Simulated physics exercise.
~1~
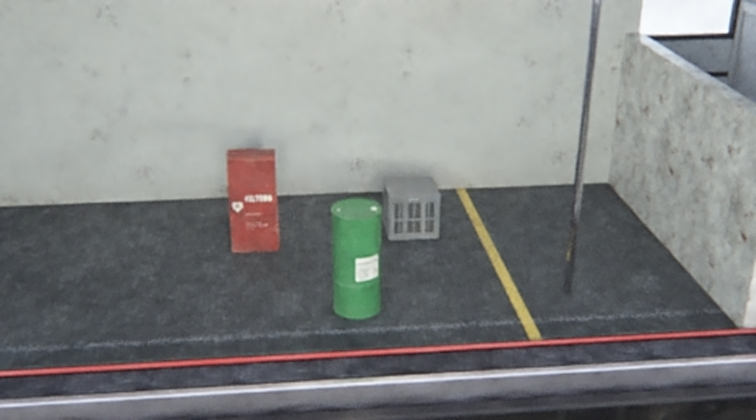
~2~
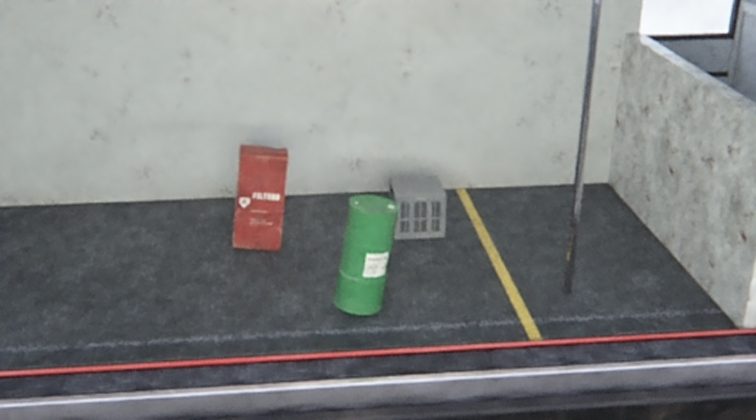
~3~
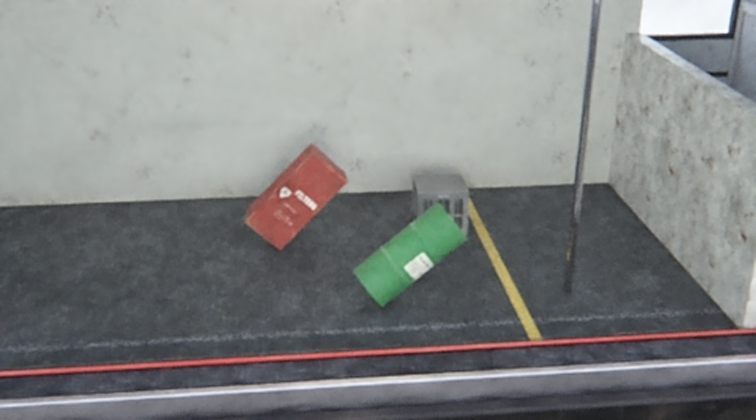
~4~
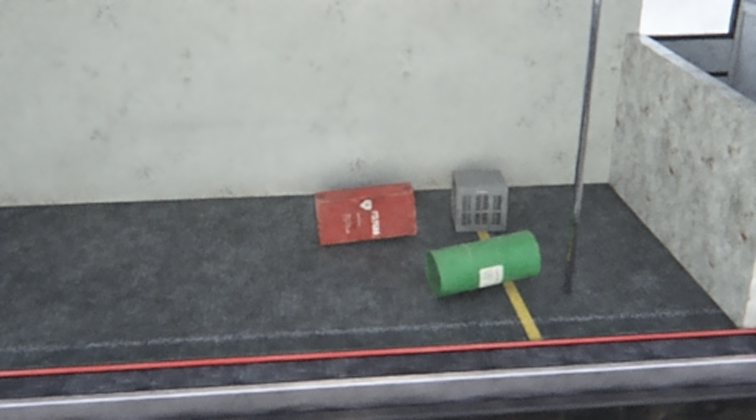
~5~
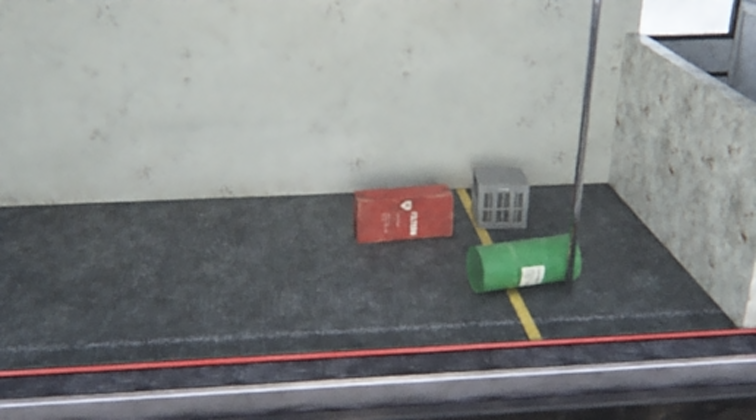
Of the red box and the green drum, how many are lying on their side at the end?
Two of them are, as both the red box and the green drum have toppled and lie on their sides.
